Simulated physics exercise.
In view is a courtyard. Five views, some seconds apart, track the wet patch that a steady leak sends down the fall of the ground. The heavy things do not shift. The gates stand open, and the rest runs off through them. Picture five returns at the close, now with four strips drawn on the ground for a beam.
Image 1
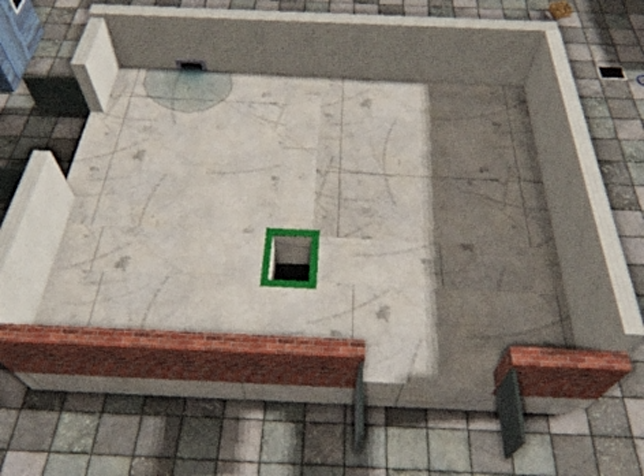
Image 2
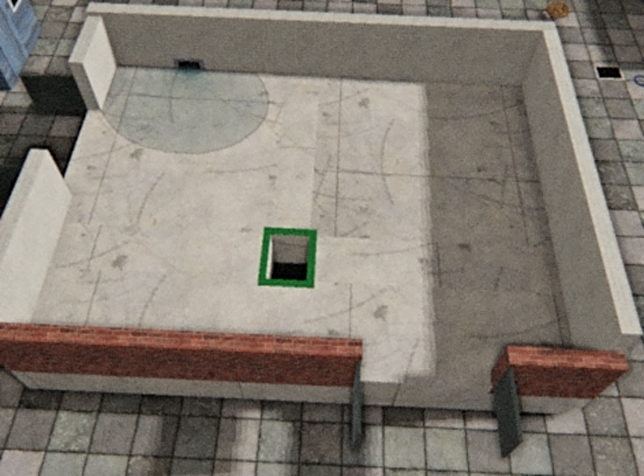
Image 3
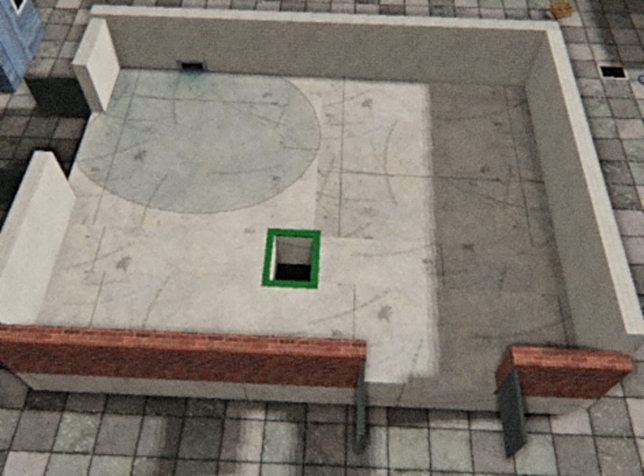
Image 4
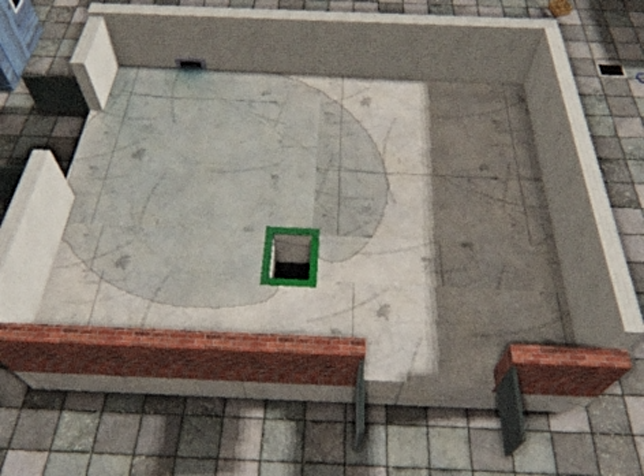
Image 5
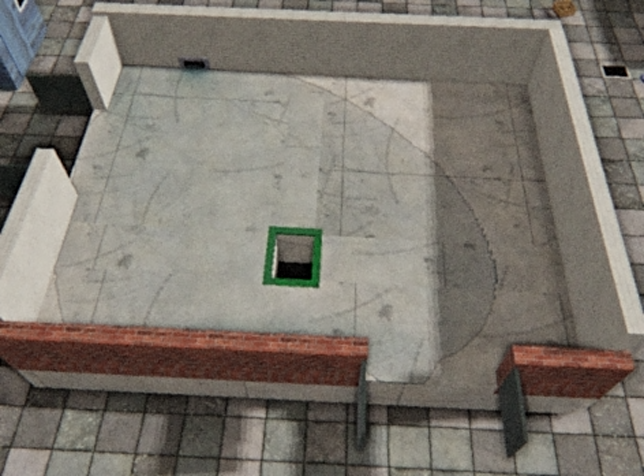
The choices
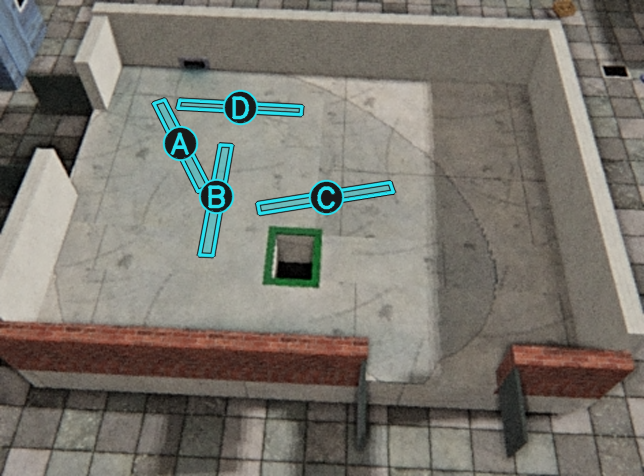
At first, a small patch of shallow water lies by the outfall at the upper left of a walled courtyard, well away from a green-edged drain. The water spreads in a widening curve across the pale floor, reaches the drain, then surrounds it and extends onto the darker ground at right.
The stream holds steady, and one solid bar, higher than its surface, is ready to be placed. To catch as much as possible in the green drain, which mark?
Choose A.
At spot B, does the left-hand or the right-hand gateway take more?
The right one.
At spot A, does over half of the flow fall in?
No.
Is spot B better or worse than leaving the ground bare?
Spot B is worse.
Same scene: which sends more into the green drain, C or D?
Spot C.
On the marked copy, A from (159, 101) to (203, 189); B from (206, 255) to (225, 145); C from (258, 208) to (391, 187); D from (178, 104) to (301, 110).
For spot A, about 27 % of the stream runs into the green drain, about 72 % out by the gates.
For spot B, about 10 % of the stream runs into the green drain, about 89 % out by the gates.
For spot C, about 13 % of the stream runs into the green drain, about 86 % out by the gates.
For spot D, about 7 % of the stream runs into the green drain, about 92 % out by the gates.
